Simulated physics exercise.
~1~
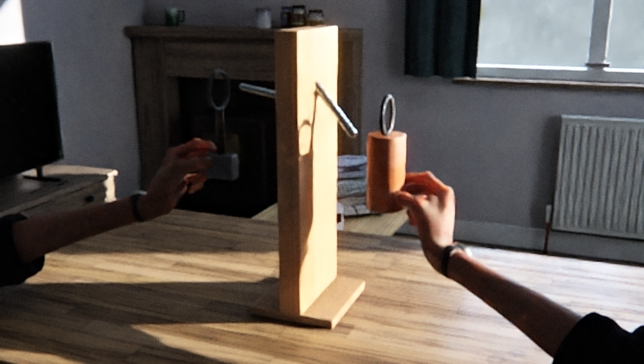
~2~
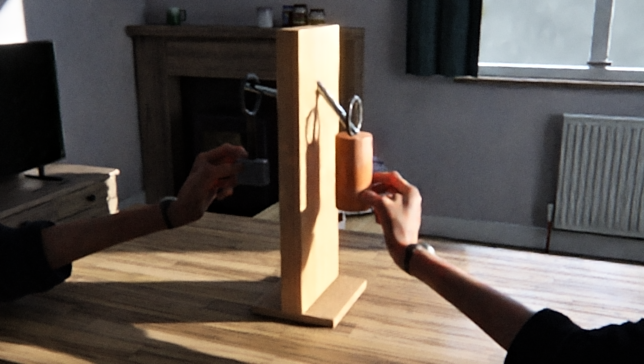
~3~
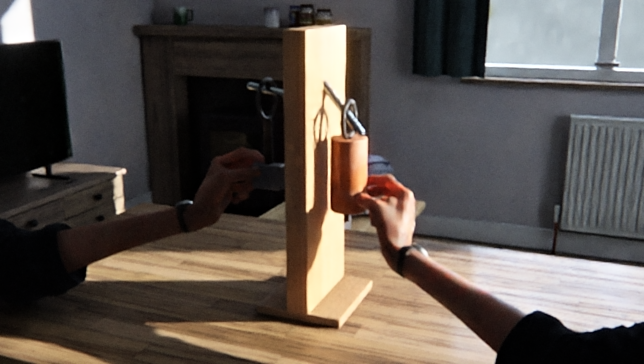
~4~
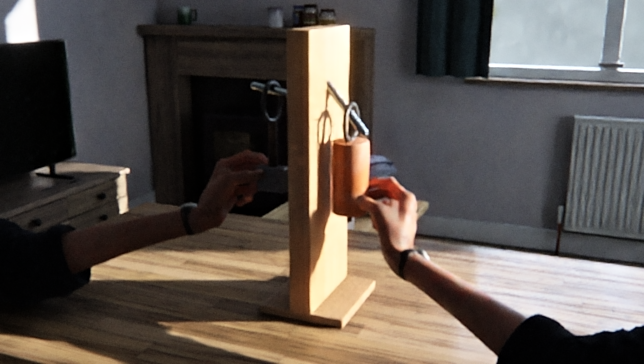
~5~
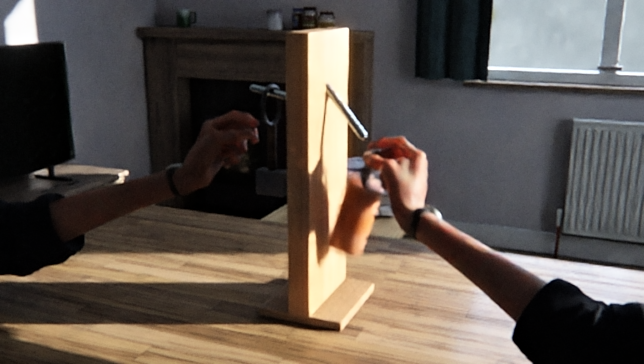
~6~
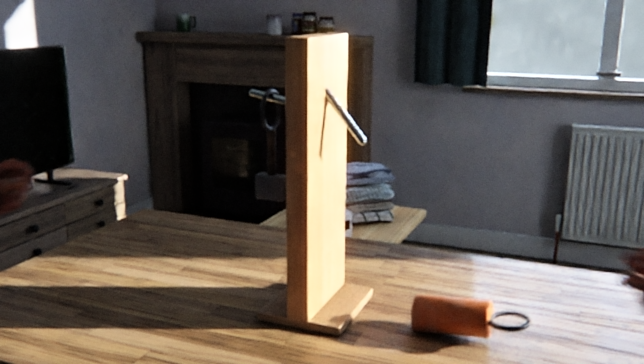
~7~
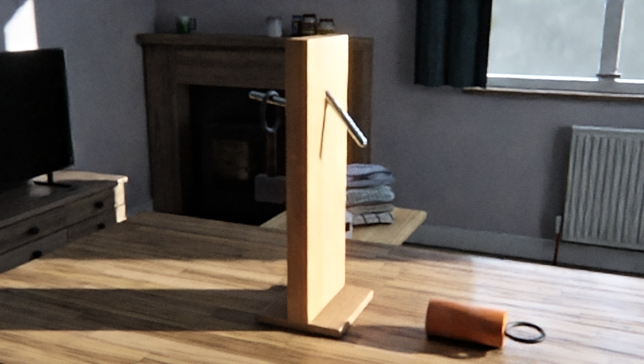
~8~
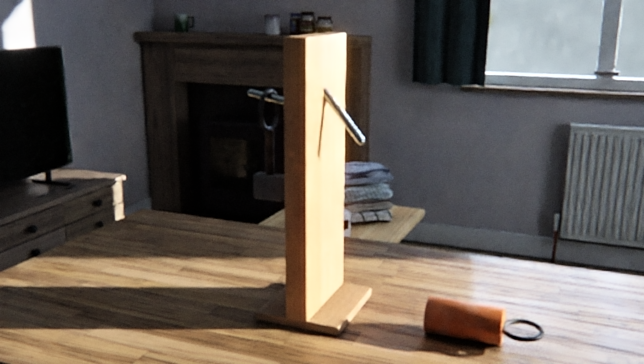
In a living room, hands hooking ringed objects onto a wooden stand's pegs, the orange cylinder dropping, the grey one staying hung.
